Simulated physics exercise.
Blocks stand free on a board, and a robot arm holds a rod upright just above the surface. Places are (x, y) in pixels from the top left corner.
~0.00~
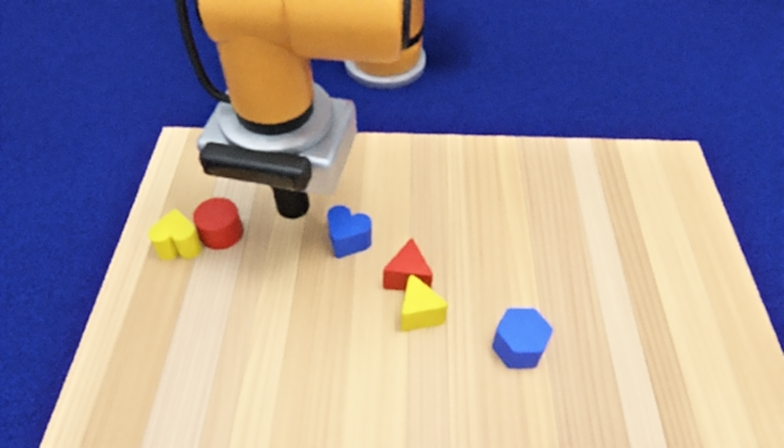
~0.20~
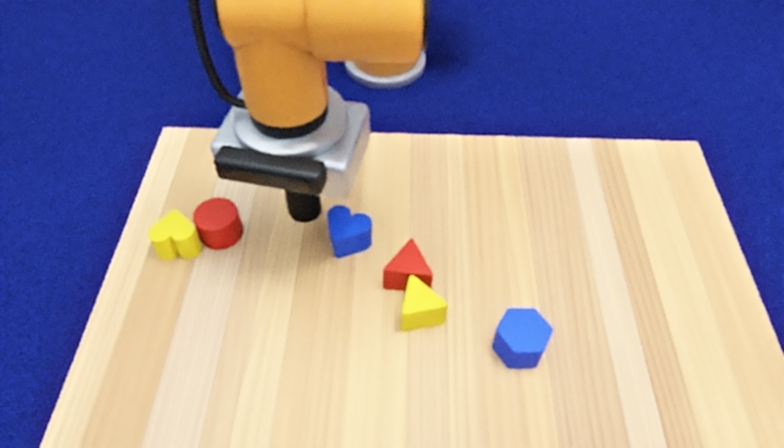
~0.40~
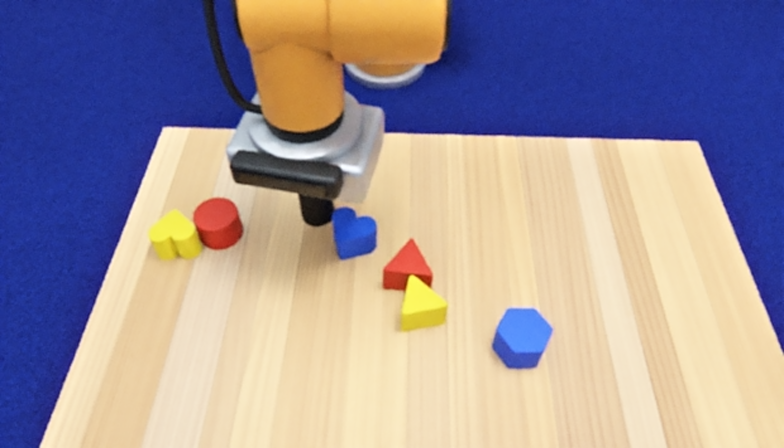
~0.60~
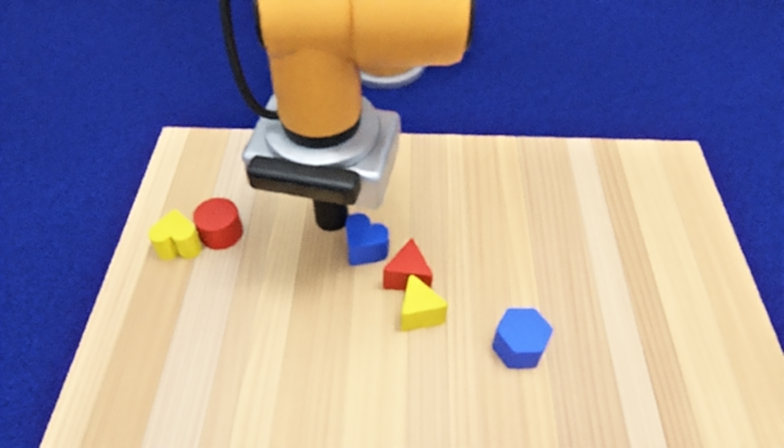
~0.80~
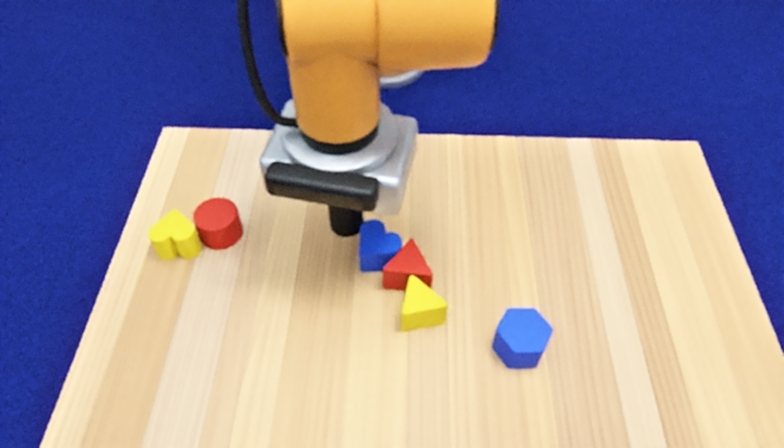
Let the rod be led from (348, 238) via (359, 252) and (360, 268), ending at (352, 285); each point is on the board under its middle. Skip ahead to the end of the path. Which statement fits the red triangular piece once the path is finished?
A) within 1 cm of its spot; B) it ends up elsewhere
Correct choice: B.
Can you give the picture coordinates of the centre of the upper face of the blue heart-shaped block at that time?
Roughly at (401, 252).
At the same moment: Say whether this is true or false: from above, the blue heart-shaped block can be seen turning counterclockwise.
The statement is true.
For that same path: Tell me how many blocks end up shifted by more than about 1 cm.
I expect two blocks to move.
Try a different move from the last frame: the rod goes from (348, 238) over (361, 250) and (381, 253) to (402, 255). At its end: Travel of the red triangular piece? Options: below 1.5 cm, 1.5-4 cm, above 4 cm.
More than 4 cm.
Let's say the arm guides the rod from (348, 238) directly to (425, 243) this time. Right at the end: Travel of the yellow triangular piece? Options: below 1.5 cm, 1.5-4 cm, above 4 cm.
It goes hardly anywhere, under 1.5 cm.
What follows on the original path. Halfway along, rod at (360, 247); blue heart-shaped block at (400, 252), turned 30° anticlockwise; red triangular piece at (431, 269), turned 20° clockwise.
At the end, rod at (351, 272); blue heart-shaped block at (401, 252), turned 30° anticlockwise; red triangular piece at (432, 270), turned 20° clockwise; yellow triangular piece in place.
